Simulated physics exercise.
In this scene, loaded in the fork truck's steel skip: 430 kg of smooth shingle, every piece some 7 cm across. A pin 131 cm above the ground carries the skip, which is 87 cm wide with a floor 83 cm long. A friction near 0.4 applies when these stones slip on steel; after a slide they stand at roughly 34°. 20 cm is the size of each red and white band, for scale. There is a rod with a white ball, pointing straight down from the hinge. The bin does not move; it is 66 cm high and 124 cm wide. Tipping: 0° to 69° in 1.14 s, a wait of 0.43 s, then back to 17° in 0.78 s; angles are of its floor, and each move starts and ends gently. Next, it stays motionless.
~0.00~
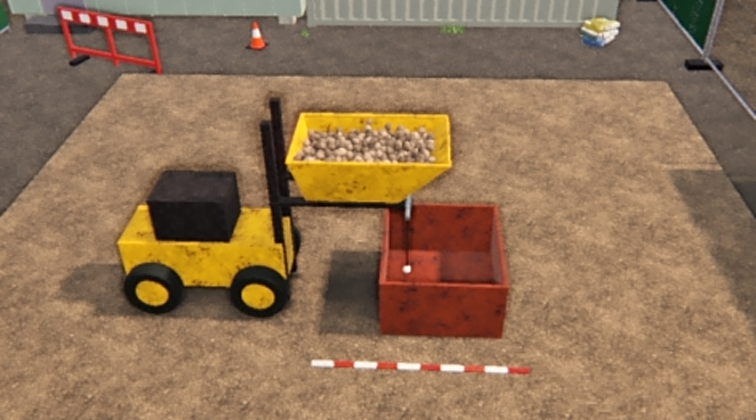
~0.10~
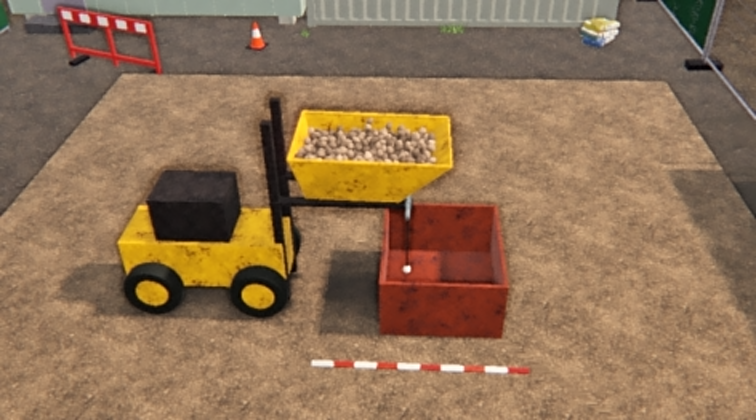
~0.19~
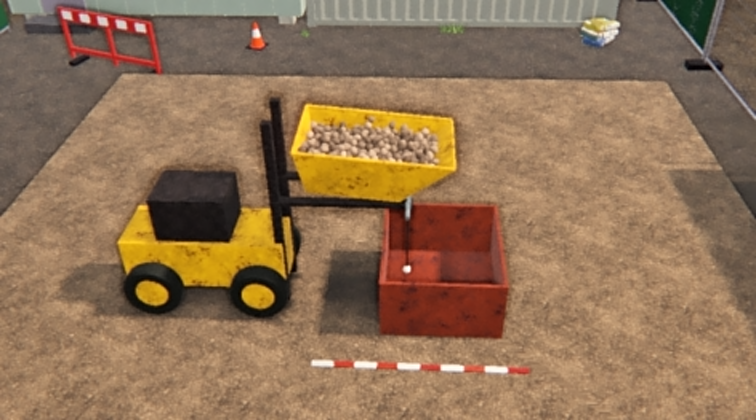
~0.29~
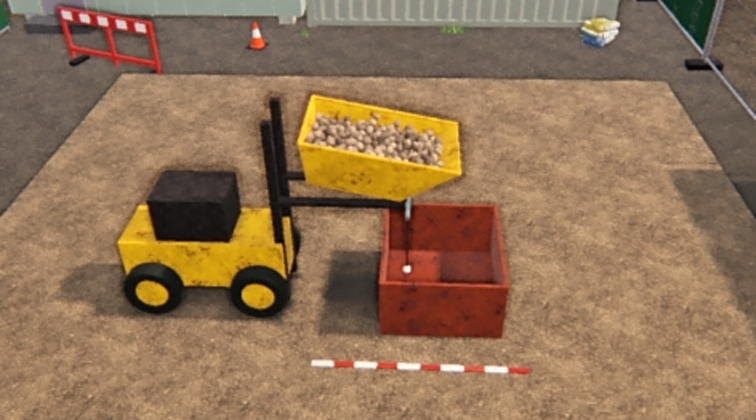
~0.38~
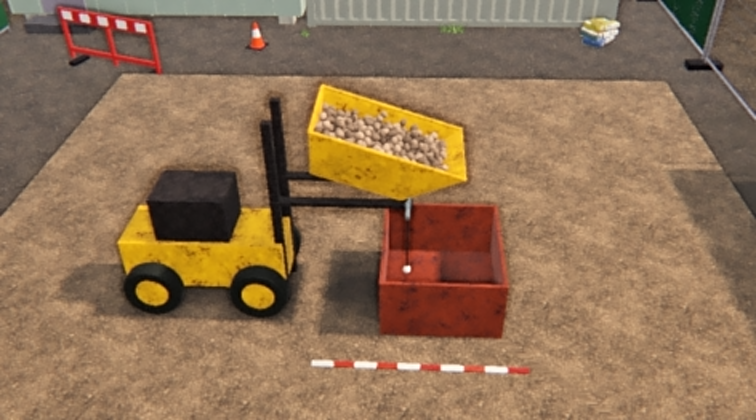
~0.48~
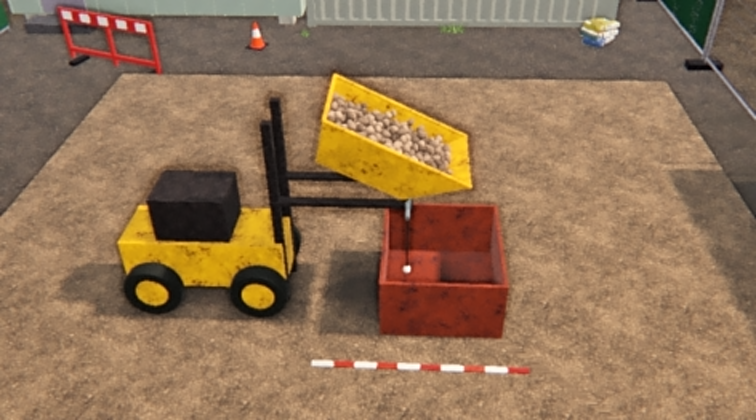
A yellow skip loaded with pale brown stones tilts clockwise on the arms of a yellow and black fork truck, its left end rising and its right lip dipping slightly as the stones ride along inside. Seen from above at a steady angle, the truck stands on a dirt yard, left of a red open bin. Behind are red barriers, an orange cone and a pale container, with a red-and-white pole in front.
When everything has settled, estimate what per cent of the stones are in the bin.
About 10 per cent of the stones finish there.
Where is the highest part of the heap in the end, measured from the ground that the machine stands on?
It rests some 20 cm higher than the ground the machine stands on.
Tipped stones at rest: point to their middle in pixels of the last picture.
Around (554, 291).
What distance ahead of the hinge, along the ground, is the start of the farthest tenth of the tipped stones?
About 220 cm.
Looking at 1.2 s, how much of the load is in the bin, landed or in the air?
Some 15 per cent of the load by that point.
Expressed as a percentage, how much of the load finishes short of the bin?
Roughly 0 per cent.
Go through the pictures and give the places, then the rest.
In the first frame, the skip is at 0°, its lip at (450, 166); the top of the load is at (366, 140).
In the second frame, the skip is at 1°, its lip at (451, 167); the top of the load is at (356, 138); the stones move at 0.3 m/s on average.
In the third frame, the skip is at 5°, its lip at (455, 170); the top of the load is at (342, 133); the stones move at 0.5 m/s on average.
In the fourth frame, the skip is at 11°, its lip at (460, 174); the top of the load is at (334, 128); the stones move at 0.7 m/s on average.
In the fifth frame, the skip is at 18°, its lip at (466, 180); the top of the load is at (334, 118); the stones move at 0.8 m/s on average.
In the sixth frame, lip at (471, 187), floor tilted 26°, highest stones at (342, 108); the stones move at 0.9 m/s on average.
After 0.9 s the floor is at 59°; 100 % in the skip; the foremost stones are at (468, 192).
After 1.2 s the floor is at 69°; 71 % in the skip, 16 % in the bin, 14 % beside or beyond the bin; the foremost stones are at (524, 251).
After 2.8 s the floor is at 17°; 4 % in the skip, 10 % in the bin, 86 % beside or beyond the bin; the foremost stones are past the picture's edge.
After 5.2 s the floor is at 17°; 4 % in the skip, 10 % in the bin, 86 % beside or beyond the bin; the foremost stones are past the picture's edge.
